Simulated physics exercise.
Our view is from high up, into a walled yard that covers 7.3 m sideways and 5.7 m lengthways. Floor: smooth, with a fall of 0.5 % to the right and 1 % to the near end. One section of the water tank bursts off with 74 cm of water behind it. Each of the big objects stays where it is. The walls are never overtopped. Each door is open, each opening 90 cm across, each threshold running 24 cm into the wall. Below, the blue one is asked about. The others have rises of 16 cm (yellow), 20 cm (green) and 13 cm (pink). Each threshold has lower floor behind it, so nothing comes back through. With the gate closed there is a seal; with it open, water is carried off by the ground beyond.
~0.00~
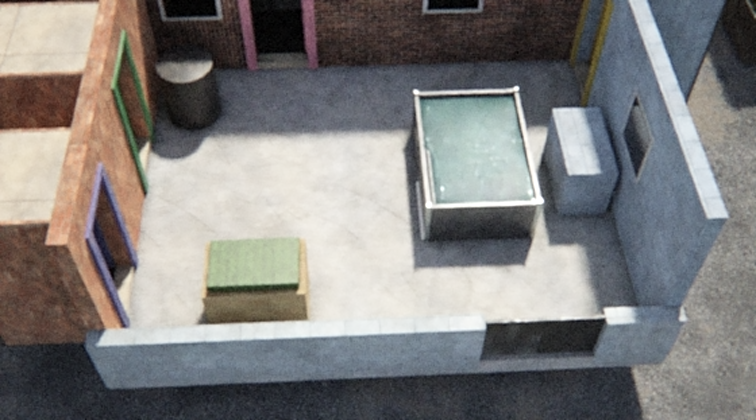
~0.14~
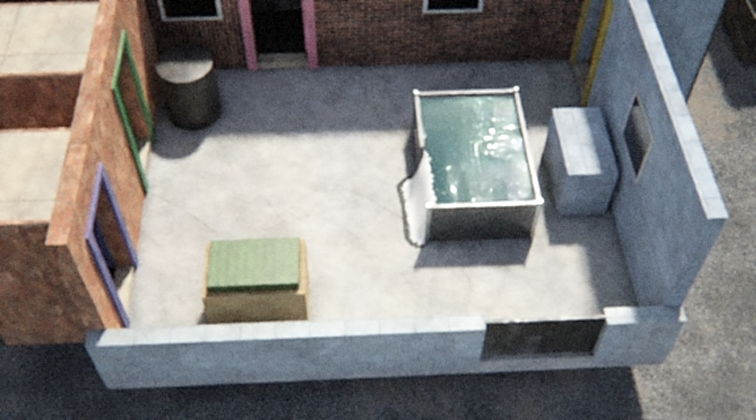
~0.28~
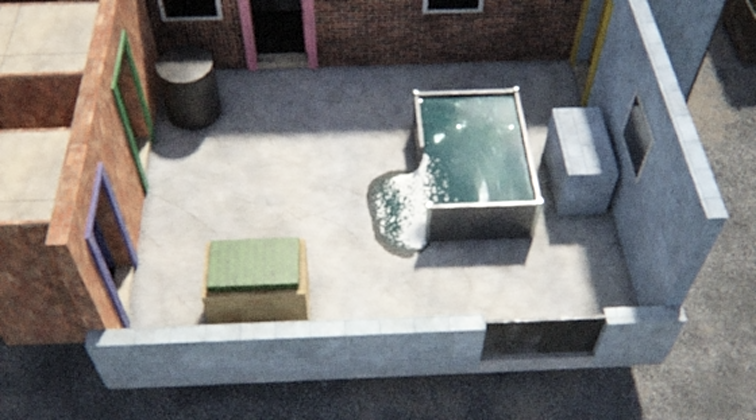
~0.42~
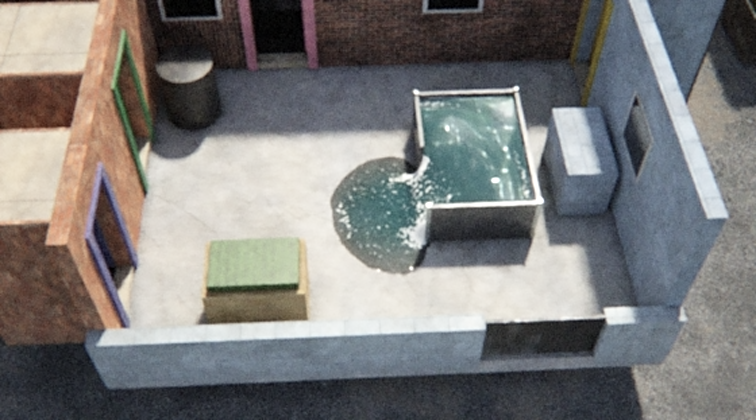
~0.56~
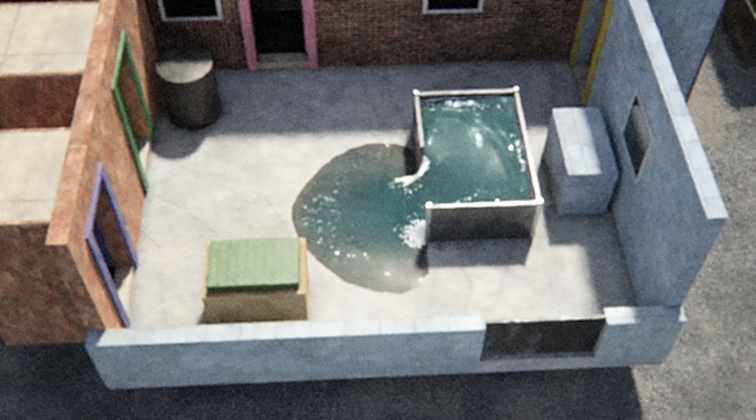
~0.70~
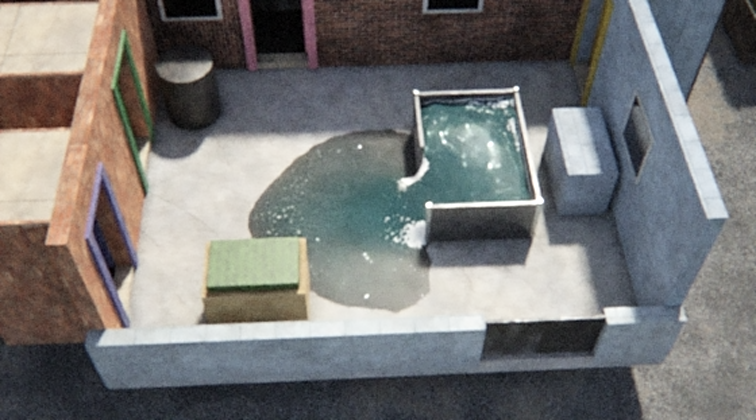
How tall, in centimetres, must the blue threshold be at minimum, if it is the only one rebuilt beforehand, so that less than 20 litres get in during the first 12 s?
It needs to be at least 24 cm tall.
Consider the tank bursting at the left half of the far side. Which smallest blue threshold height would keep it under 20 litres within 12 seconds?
Required height: Approx. 9.5 cm.
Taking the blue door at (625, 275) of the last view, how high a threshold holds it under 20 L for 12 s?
You'd want it roughly 7.0 cm high.
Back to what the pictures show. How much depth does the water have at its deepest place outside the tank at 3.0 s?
I'd estimate roughly 32 cm.
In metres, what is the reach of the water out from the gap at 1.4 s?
4.6 m.
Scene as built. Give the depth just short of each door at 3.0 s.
Door by door in centimetres - yellow 0, green 20, blue 21, pink 2.
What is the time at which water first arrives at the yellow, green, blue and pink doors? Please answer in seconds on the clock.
For yellow it's 7.5 s, for green 1.6 s, for blue 1.4 s, and for pink 2.6 s.
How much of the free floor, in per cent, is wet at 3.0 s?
Close to 55 per cent is wet.
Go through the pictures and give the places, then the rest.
The first picture shows the water tank at (474, 149) is whole and still, 74 cm deep; the blue door at (115, 255) is dry.
In the second picture, water pours out at (426, 197) and has run 0.3 m, to (401, 190); about 10 cm deep outside, 74 cm at the back.
In the third picture, water pours out at (426, 199) and has run 0.8 m, to (372, 203); about 12 cm deep outside, 74 cm at the back.
In the fourth picture, water pours out at (426, 200) and has run 1.4 m, to (338, 223); about 9 cm deep outside, 71 cm at the back.
In the fifth picture, water pours out at (426, 201) and has run 2.0 m, to (299, 224); about 6 cm deep outside, 64 cm at the back.
In the sixth picture, the front is at a hidden place, 2.6 m from the gap at (426, 200); 5.9 m2 of floor is wet, 63 cm left at the back; 2.0 m in a straight line remain to the blue door at (115, 255).
After 1.4 s water covers 40 % of the floor, deepest (37 cm) near (412, 223); 8 cm at the blue door, 0 litres in over its 14 cm threshold.
After 3.0 s water covers 55 % of the floor, deepest (32 cm) near (123, 360); 21 cm at the blue door, 71 litres in over its 14 cm threshold.
After 12.0 s water covers 100 % of the floor, deepest (14 cm) near (542, 228); 6 cm at the blue door, 111 litres in over its 14 cm threshold.
At the blue door as built, the water arrived by 1.4 s and peaked near 26 cm at 1.8 s.
Run again over the same 12 s with other heights there, 43 litres in over 20 cm, 11 litres over 27 cm. The limit of 20 litres is kept from about 24 cm up.
